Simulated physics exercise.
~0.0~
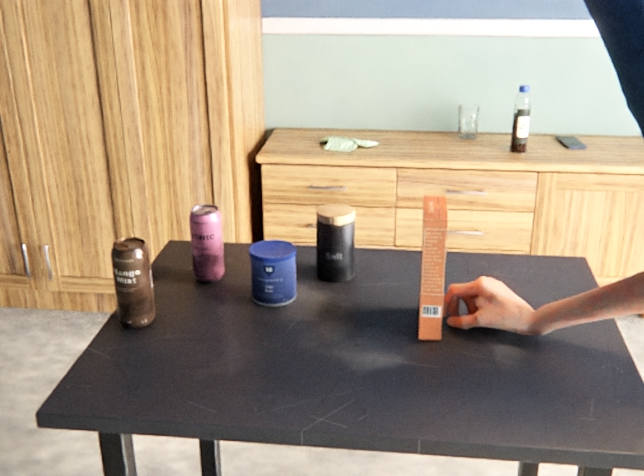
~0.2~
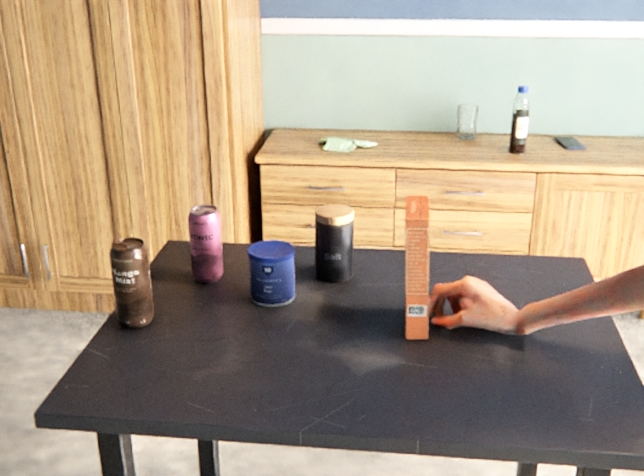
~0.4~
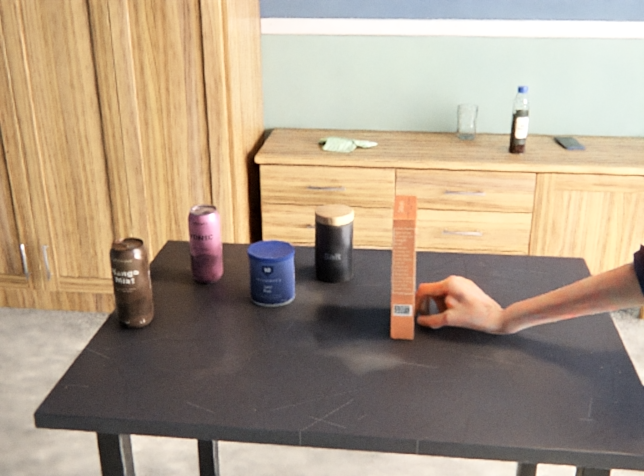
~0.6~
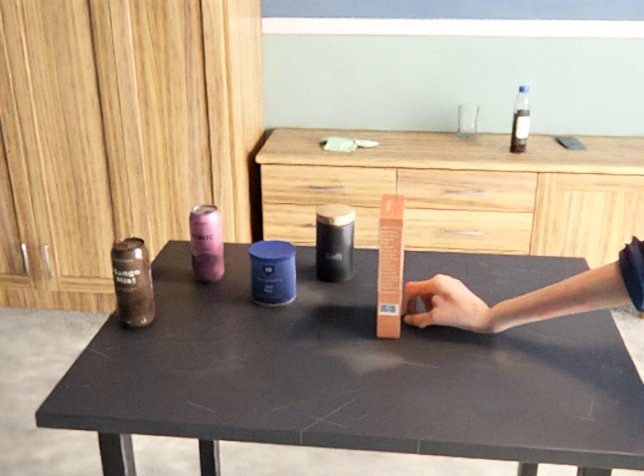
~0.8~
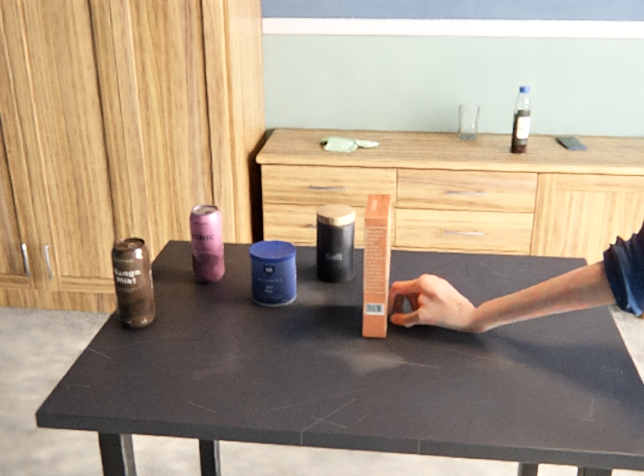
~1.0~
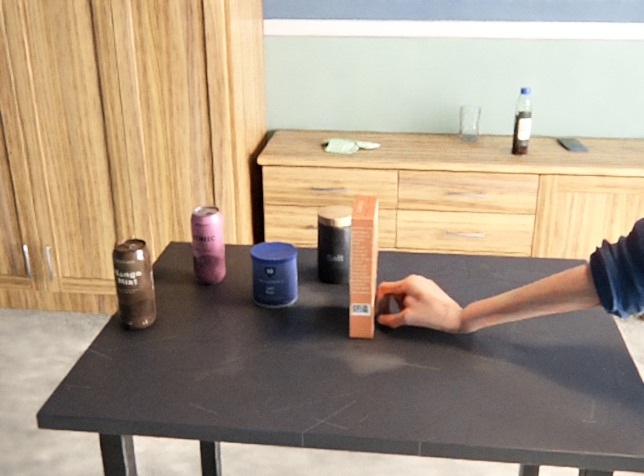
A hand slowly pushes an upright orange packet left across a dark table, and it stays standing.
